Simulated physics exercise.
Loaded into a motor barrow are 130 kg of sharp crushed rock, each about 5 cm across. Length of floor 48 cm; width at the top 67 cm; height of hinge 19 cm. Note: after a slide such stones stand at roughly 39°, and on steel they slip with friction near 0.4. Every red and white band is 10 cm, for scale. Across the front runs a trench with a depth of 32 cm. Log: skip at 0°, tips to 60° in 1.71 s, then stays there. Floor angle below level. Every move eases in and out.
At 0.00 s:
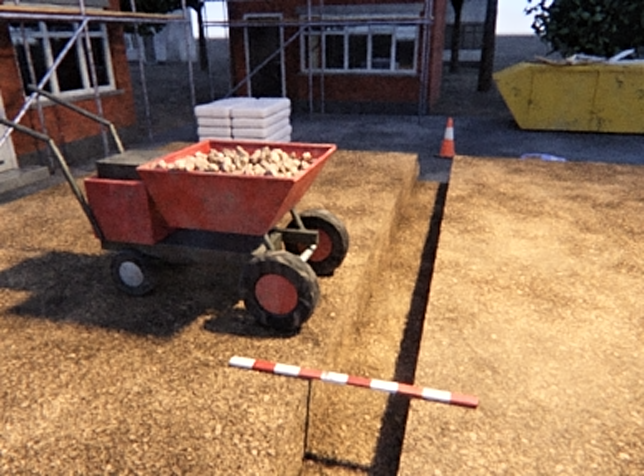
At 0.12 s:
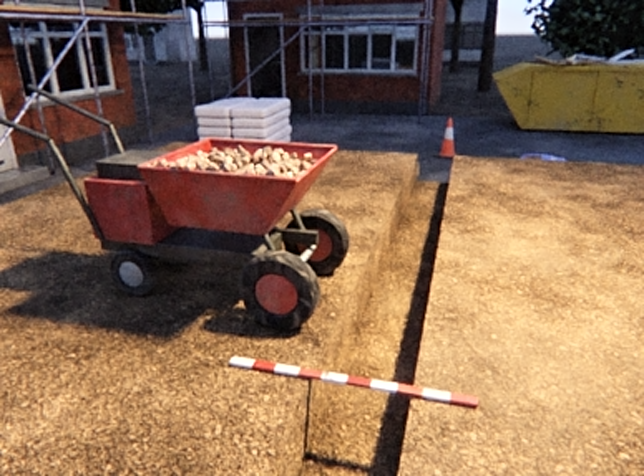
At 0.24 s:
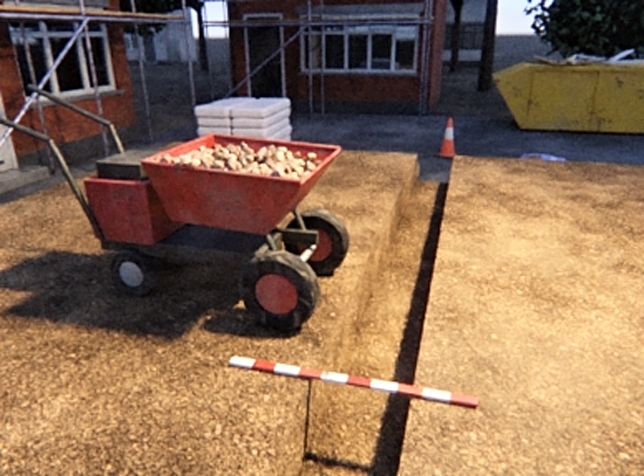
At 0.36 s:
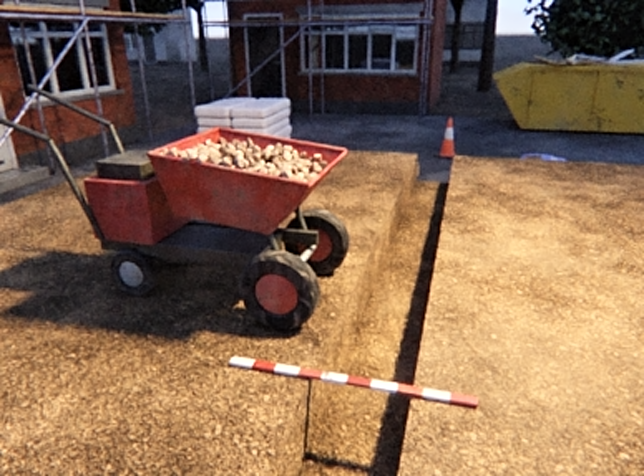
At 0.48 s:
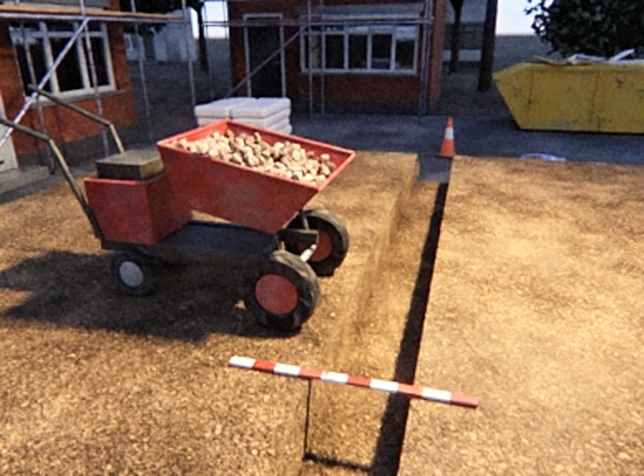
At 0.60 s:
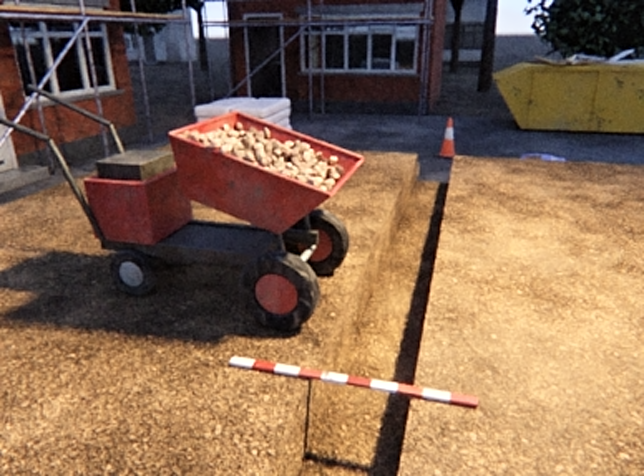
Red skip of crushed stones on a parked motor barrow slowly tilting forward to the right beside a narrow trench.
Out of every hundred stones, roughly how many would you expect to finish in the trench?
Close to 11 in every hundred.
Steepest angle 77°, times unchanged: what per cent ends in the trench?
Some 60 in a hundred, I'd say.
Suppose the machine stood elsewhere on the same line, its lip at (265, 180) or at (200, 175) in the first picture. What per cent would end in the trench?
The first gives about 20 percent and the second about 15 percent.
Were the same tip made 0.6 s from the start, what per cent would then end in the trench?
I'd put it at roughly 10 per cent.
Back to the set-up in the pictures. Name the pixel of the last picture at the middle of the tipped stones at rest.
Around (419, 354).
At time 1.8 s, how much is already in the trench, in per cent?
Roughly 5% by that time.
After 1.3 s the floor is at 51°; 100 % in the skip; the foremost stones are at (381, 229).
After 1.8 s the floor is at 60°; 95 % in the skip, 3 % in the trench, 2 % past the trench; the foremost stones are at (452, 305).
After 2.2 s the floor is at 60°; 87 % in the skip, 7 % in the trench, 7 % past the trench; the foremost stones are at (490, 311).
After 4.1 s the floor is at 60°; 78 % in the skip, 11 % in the trench, 10 % past the trench; the foremost stones are at (512, 322).
